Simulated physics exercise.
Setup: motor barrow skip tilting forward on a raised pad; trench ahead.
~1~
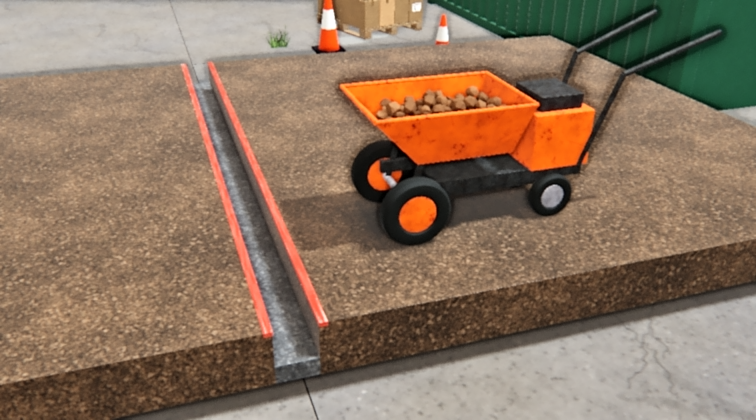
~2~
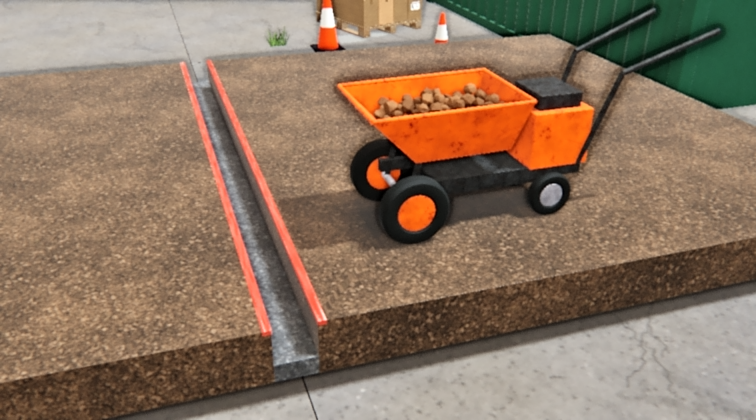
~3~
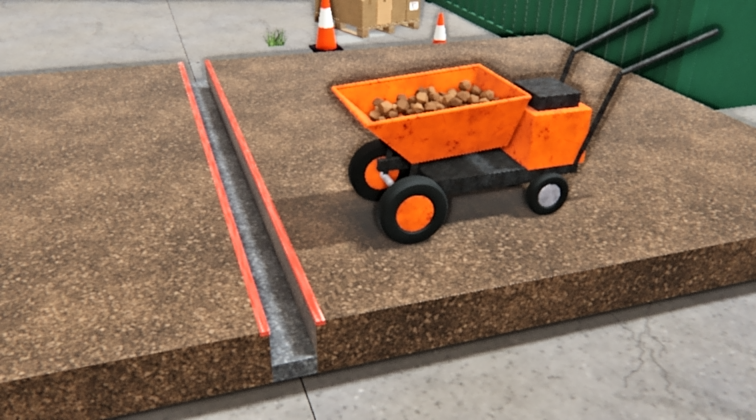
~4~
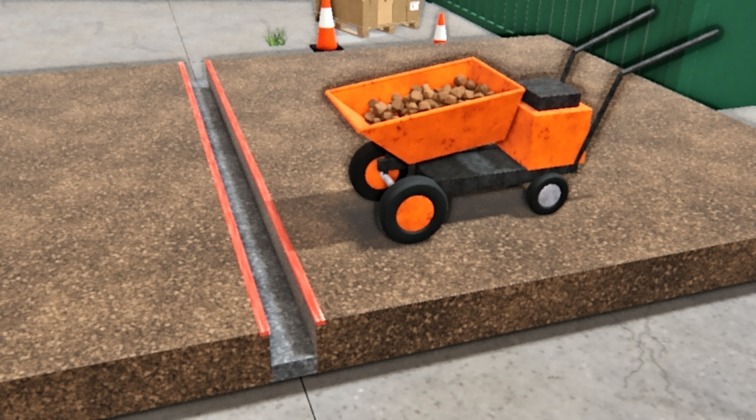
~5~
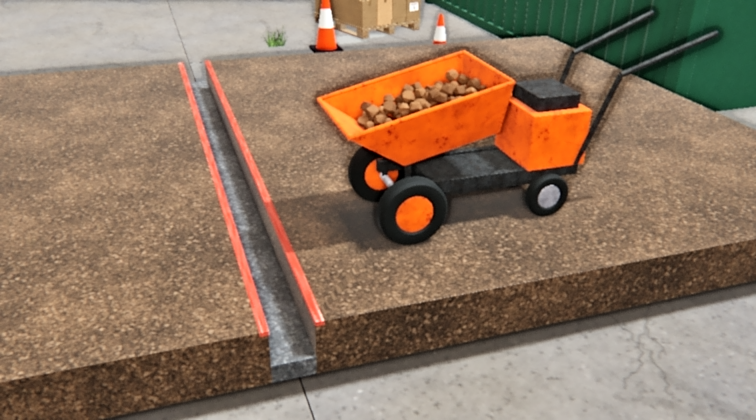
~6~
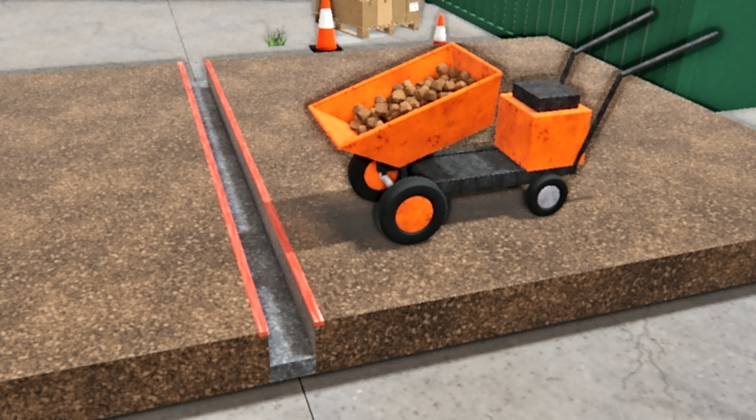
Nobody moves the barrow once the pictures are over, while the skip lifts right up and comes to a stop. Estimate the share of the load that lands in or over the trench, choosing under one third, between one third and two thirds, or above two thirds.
Amount in the trench: High, above two thirds.
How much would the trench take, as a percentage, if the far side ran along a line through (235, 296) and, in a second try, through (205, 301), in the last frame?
The first try comes out at 90 percent and the second at 100 percent.
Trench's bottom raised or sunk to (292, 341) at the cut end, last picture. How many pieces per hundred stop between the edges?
50 %.
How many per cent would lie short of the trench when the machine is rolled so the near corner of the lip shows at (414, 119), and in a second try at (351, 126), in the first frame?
I'd expect close to 40 per cent and then close to 0 per cent.
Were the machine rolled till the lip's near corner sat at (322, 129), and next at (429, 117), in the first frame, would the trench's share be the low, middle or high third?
First spot: Less than a third; second spot: Below one third.
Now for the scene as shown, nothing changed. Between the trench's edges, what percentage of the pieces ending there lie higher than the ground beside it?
Something like 20 in a hundred.
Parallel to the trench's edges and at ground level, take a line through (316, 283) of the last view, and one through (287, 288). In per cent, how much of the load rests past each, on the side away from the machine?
100 and 60 in a hundred.
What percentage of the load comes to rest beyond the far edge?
Call it some 10 percent of the pieces.
Soon, skip tipped steeply; all in the skip.
A while on, skip tipped steeply; most in the skip; a stray few short of the trench; a small part in or heaped over the trench; a stray few falling.
Towards the end, skip tipped right over; a small part in the skip; a small part short of the trench; most in or heaped over the trench; a small part beyond it.
Finally, skip tipped right over; a small part in the skip; a small part short of the trench; most in or heaped over the trench; a small part beyond it.
